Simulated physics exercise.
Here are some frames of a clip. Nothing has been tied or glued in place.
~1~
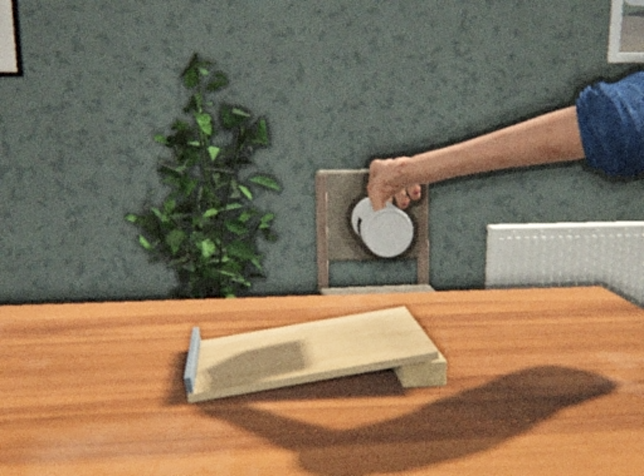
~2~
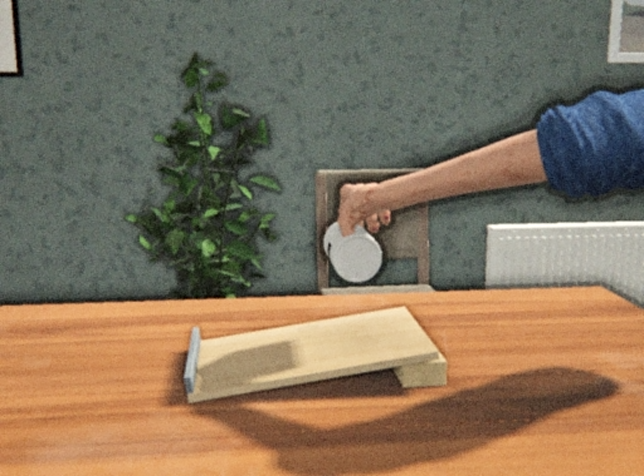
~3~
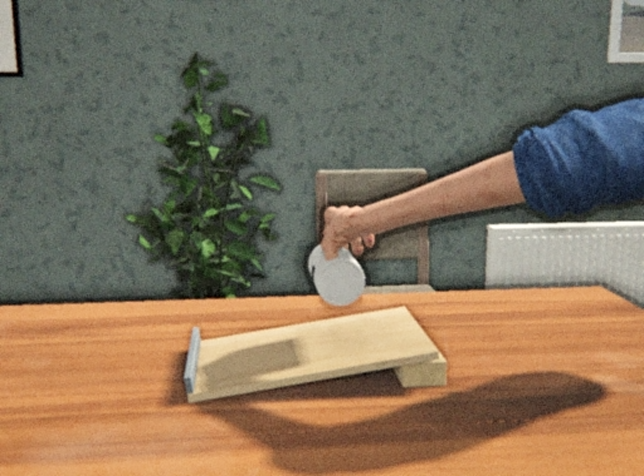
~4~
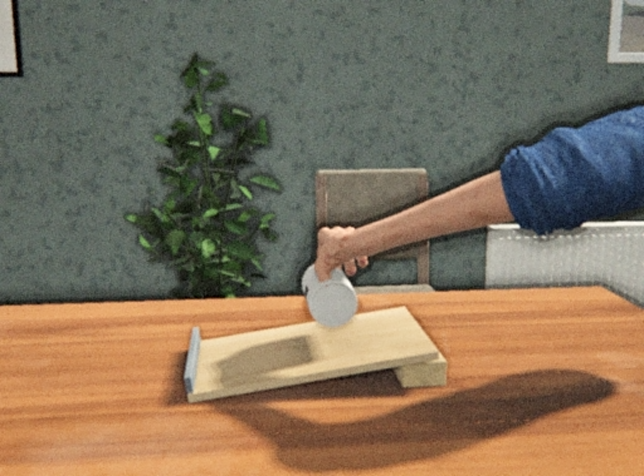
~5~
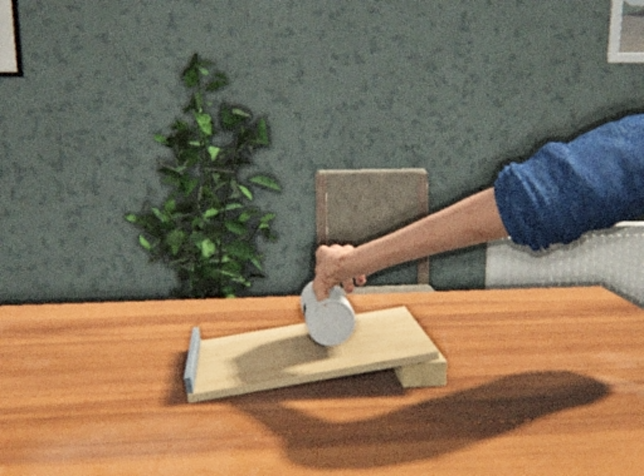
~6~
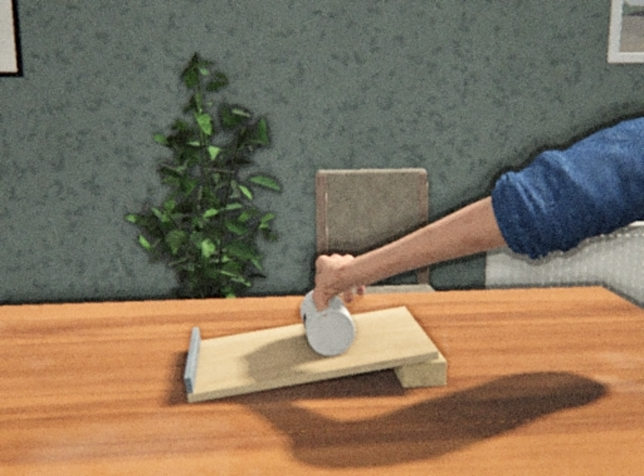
A hand in a blue sleeve lowered a white jar, moving it down and to the left, and set it on its side on a sloping wooden board on the table, still holding it.
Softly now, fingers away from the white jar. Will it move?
It will be on the move.
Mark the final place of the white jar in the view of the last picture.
Roughly (216, 339).
Then, 0.50 s later than the last frame, white jar moved about its own width near (291, 327).
Then, 0.80 s later than the last frame, white jar moved well along near (216, 339).
When it is over, moved from the start, white jar. End places, in pixels of the last picture, white jar near (216, 339). The white jar runs down the board.
